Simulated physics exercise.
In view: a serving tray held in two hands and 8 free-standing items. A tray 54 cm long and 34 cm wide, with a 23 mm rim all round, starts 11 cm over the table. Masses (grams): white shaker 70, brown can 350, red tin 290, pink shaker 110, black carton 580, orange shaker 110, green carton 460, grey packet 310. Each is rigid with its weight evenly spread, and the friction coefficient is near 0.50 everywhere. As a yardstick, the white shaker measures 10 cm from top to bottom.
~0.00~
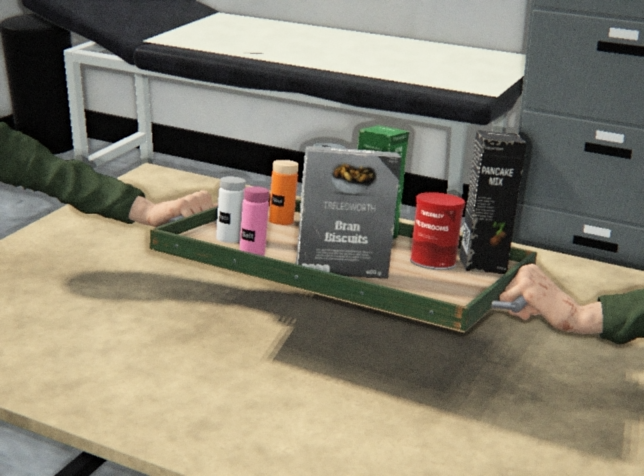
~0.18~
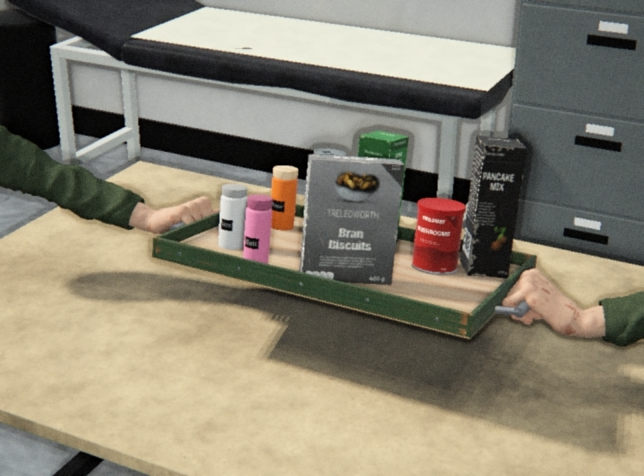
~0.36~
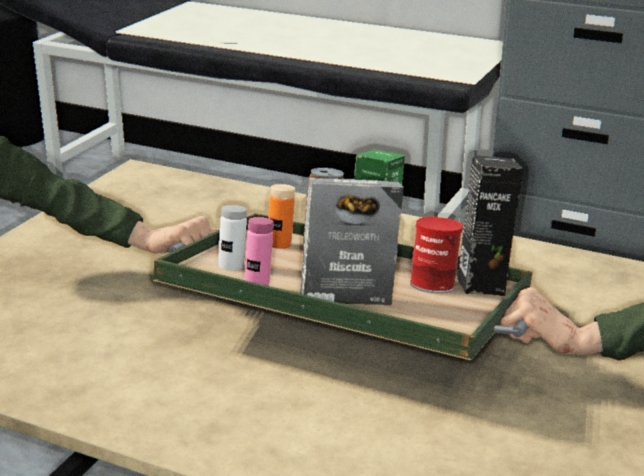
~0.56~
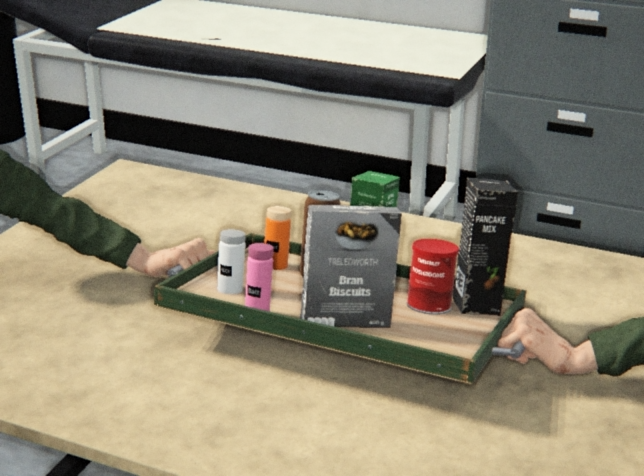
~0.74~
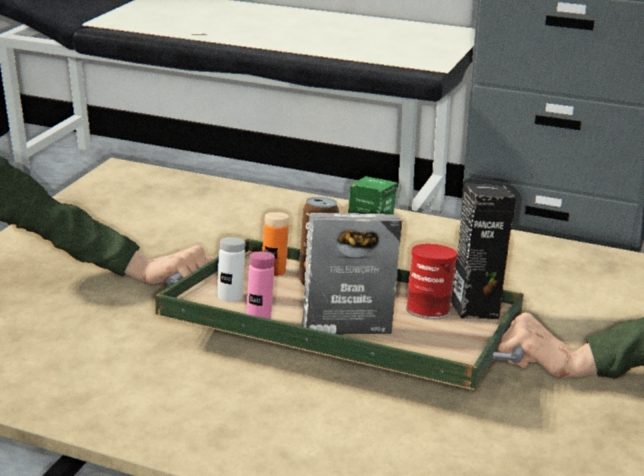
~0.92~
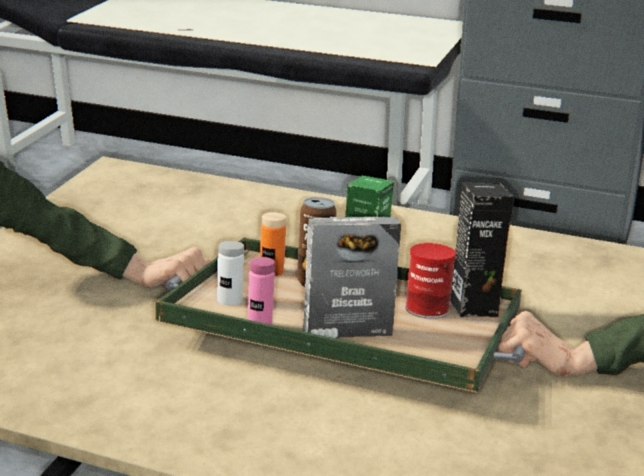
Two hands lowering a green-rimmed tray of boxes, shakers and tins onto a table, all the items staying upright.
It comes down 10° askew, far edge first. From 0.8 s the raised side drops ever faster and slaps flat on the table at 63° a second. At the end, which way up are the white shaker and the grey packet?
The white shaker stays upright and the grey packet tips over.
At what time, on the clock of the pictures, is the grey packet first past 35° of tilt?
Near 1.6 s.
Around 1.12 s, tray flat on the table.
Around 1.32 s, tray flat on the table; grey packet tipped 12° against what carries it near (350, 311).
Around 1.62 s, tray flat on the table; grey packet tipped 55° against what carries it near (359, 347).
Around 1.72 s, tray flat on the table; grey packet now off the tray.
Finally (2.2 s), off the tray and tipped over, grey packet; the other 7 still in place (within 5 cm). In the last view, white shaker near (228, 294), grey packet near (360, 378).
